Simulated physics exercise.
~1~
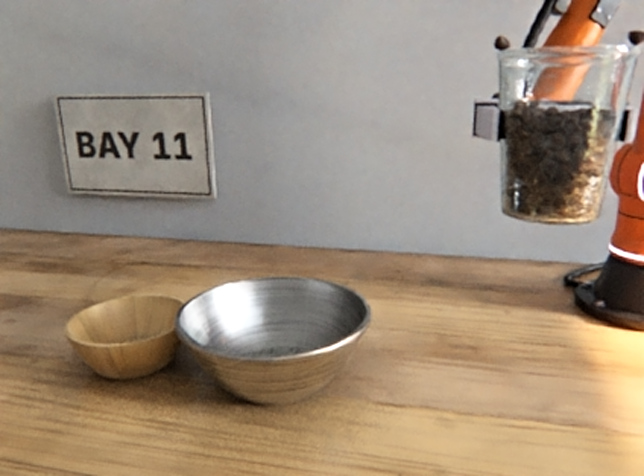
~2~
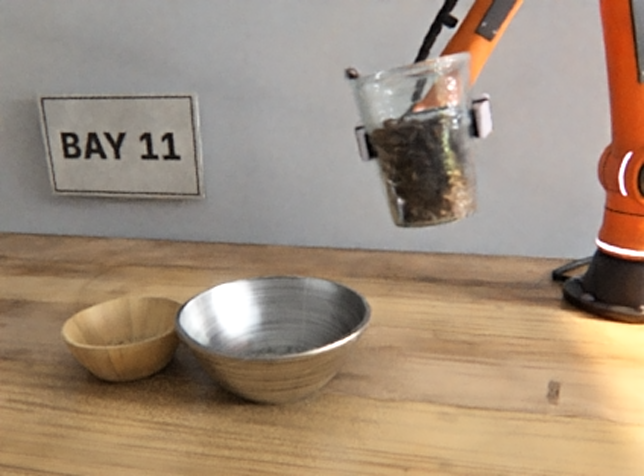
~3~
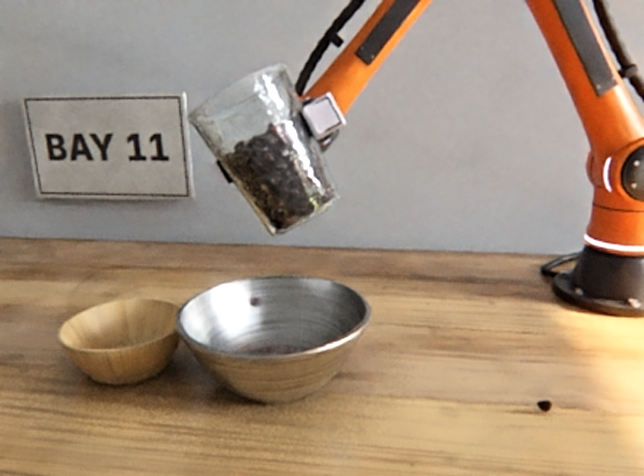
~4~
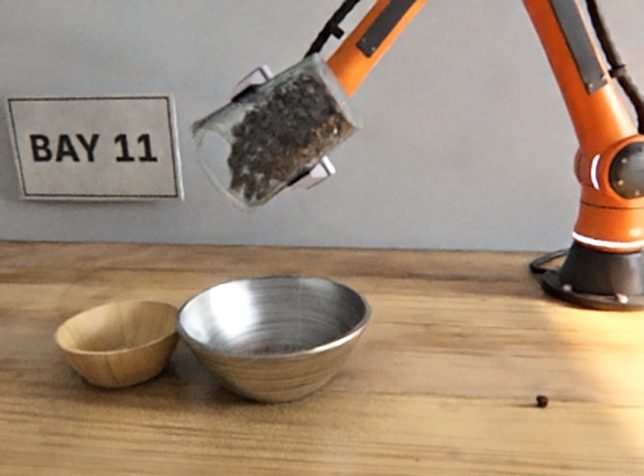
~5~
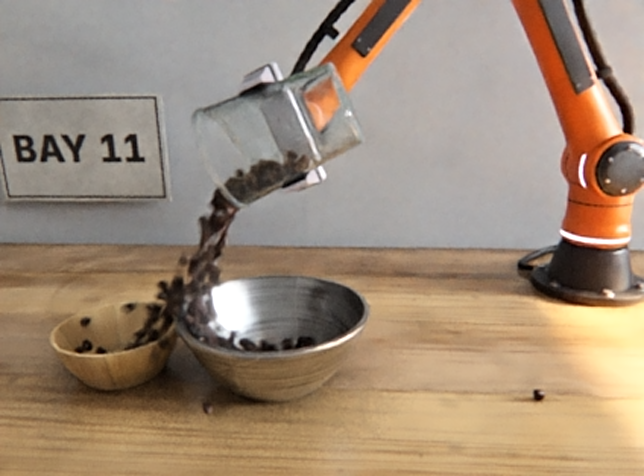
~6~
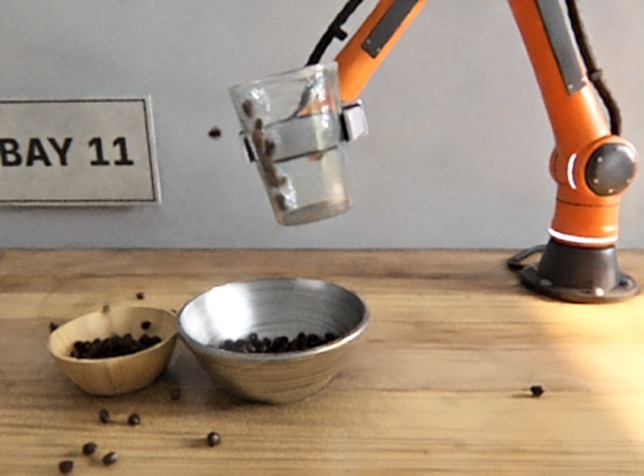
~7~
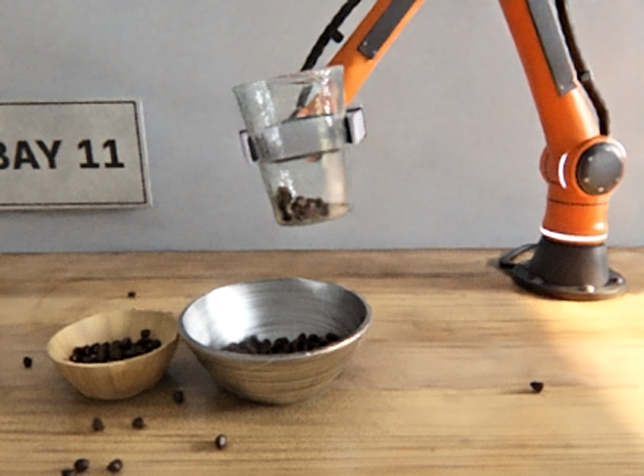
A robot arm tips a beaker of dark beans into two bowls, spilling some.
